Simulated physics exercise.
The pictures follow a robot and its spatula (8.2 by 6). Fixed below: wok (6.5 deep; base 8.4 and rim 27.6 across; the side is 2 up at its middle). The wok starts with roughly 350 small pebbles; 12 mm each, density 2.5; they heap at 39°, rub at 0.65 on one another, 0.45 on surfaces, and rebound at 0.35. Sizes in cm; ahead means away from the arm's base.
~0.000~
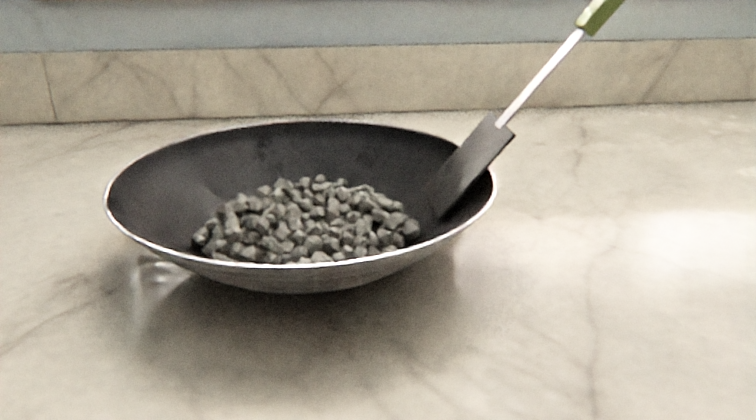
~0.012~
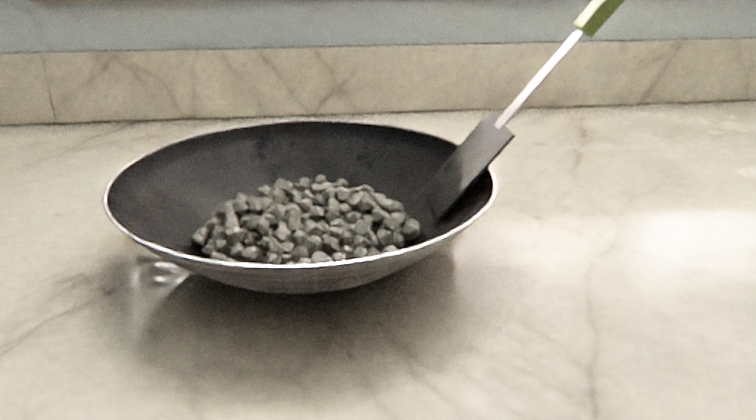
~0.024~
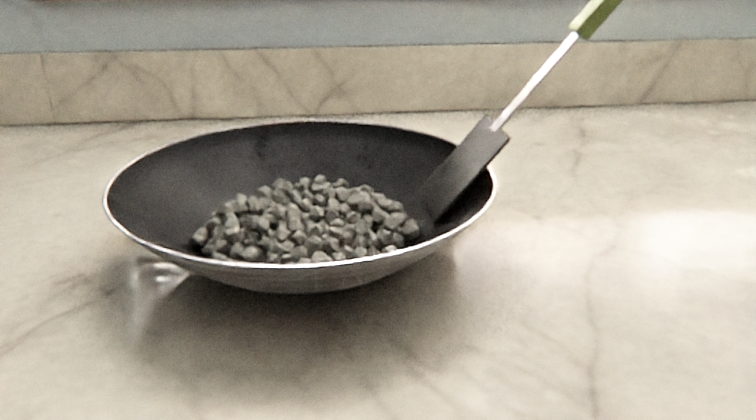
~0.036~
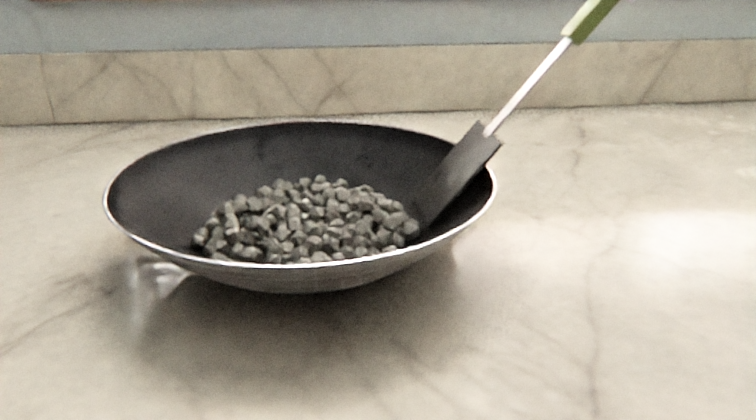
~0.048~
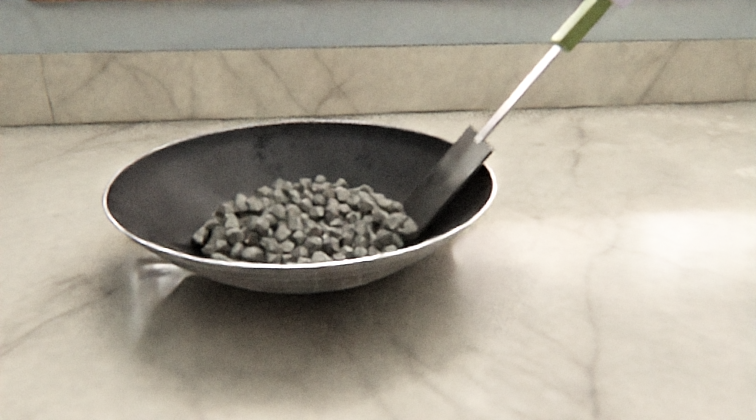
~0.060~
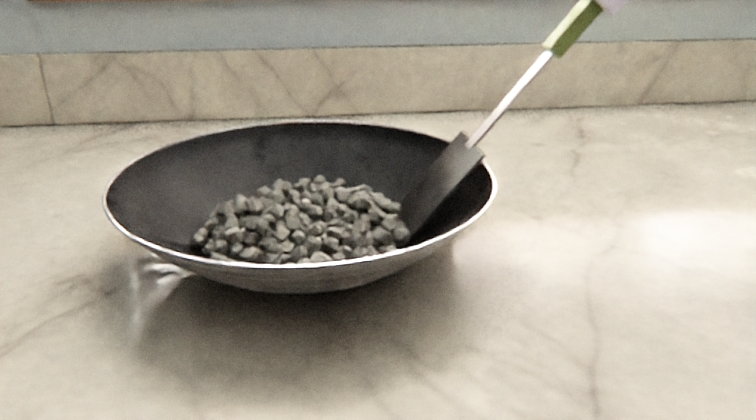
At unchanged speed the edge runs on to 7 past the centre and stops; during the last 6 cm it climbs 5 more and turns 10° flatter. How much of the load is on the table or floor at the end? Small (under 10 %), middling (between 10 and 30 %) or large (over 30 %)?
Share on the table or floor: Small (under 10 %).
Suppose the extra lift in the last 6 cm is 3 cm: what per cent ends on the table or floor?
About 5 per cent.
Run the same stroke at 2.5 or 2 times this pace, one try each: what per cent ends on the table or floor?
Some 20 and 10 per cent.
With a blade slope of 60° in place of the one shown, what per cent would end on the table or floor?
Then about 5 per cent.
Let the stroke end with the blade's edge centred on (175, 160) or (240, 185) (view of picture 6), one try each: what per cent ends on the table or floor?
Some 15 and 0 per cent.
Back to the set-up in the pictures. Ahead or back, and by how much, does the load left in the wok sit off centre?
Roughly 5.0 cm ahead.
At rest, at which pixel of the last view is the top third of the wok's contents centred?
At about (180, 203).
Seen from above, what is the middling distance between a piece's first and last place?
Some 5 cm.
After 0.16 s, sloping 51°, highest piece 6 above the table; 349 in the wok.
After 0.26 s, sloping 47°, highest piece 8 above the table; 349 in the wok.
After 0.52 s, sloping 41°, highest piece 8 above the table; 336 in the wok, 10 on the table or floor, 3 on the blade or in flight.
After 1.57 s, sloping 41°, highest piece 8 above the table; 336 in the wok, 13 on the table or floor.
In the end, 336 in the wok, 13 on the table or floor. That is 4 % on the table or floor.
